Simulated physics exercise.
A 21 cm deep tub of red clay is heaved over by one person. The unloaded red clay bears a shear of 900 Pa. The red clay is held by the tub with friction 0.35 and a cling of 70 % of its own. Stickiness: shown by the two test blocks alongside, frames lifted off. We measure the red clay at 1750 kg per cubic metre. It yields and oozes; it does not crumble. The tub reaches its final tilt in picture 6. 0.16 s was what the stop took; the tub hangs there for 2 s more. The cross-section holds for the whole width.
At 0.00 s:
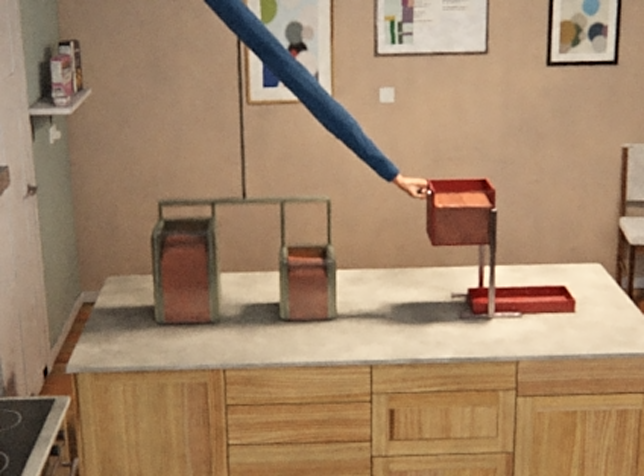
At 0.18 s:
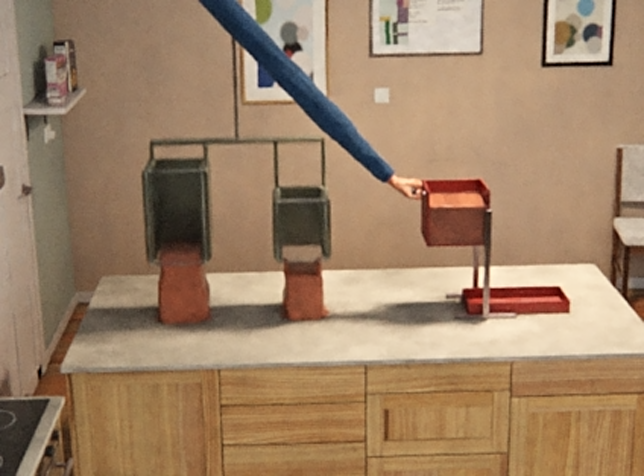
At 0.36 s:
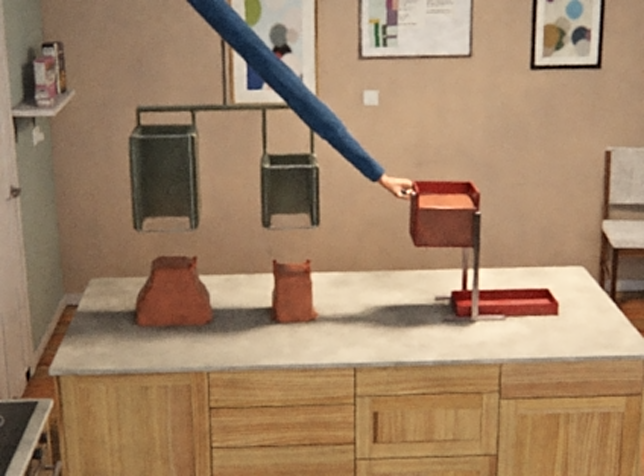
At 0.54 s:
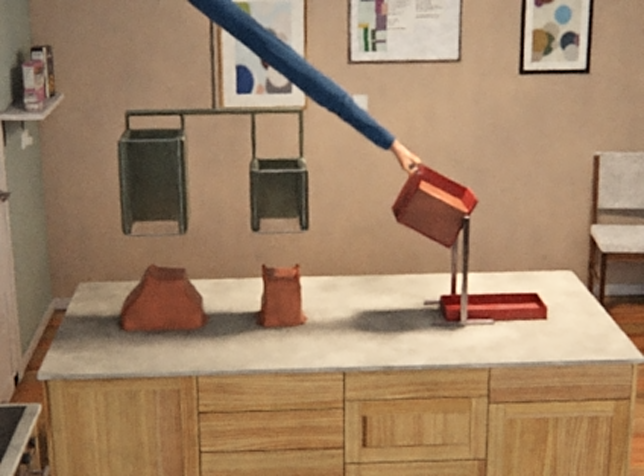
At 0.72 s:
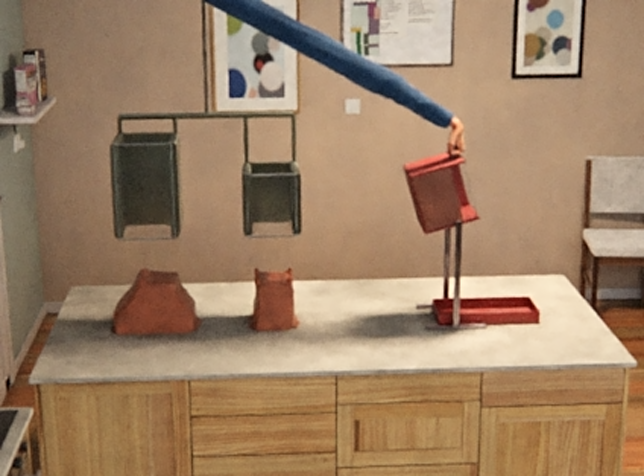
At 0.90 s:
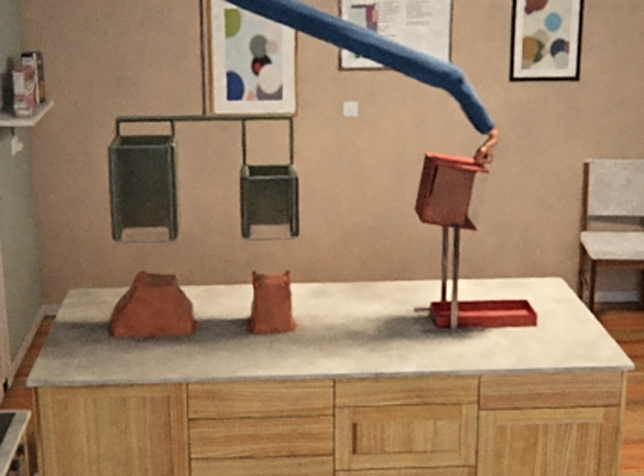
A blue-sleeved arm tilting a red tub of clay rightward after green moulds lift off two red blocks, the left one slumping.
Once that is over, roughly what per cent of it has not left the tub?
Around 45 percent.
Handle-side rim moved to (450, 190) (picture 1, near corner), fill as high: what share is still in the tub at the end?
Some 100 per cent, I reckon.
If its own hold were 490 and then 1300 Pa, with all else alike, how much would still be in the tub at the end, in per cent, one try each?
You'd see 45 percent the first time and 100 percent the second.
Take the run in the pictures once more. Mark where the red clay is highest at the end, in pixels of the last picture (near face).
Close to pixel (451, 196).
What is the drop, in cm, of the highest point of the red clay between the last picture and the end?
About 11 cm.
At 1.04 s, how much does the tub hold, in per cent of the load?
100 %, roughly.
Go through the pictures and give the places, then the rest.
The first picture shows handle-side rim at (435, 192), tilt 0 degrees; top of the red clay at (491, 205); blocks stand 31 cm, 20 cm (left to right).
The second picture shows handle-side rim at (430, 193), tilt 0 degrees; top of the red clay at (486, 205); blocks stand 29 cm, 20 cm (left to right).
The third picture shows handle-side rim at (420, 193), tilt 2 degrees; top of the red clay at (423, 207); blocks stand 23 cm, 20 cm (left to right).
The fourth picture shows handle-side rim at (426, 174), tilt 29 degrees; top of the red clay at (419, 189); blocks stand 21 cm, 20 cm (left to right).
The fifth picture shows handle-side rim at (465, 163), tilt 74 degrees; top of the red clay at (447, 169); blocks stand 21 cm, 20 cm (left to right).
The sixth picture shows handle-side rim at (488, 173), tilt 100 degrees; top of the red clay at (442, 167); blocks stand 21 cm, 20 cm (left to right).
After 1.04 s, the tub is at 100 degrees and holds 100 %.
After 1.21 s, the tub is at 100 degrees and holds 77 %.
After 1.38 s, the tub is at 100 degrees and holds 47 %.
After 1.55 s, the tub is at 100 degrees and holds 45 %.
After 2.90 s, at the end, the tub is at 100 degrees and holds 45 %.
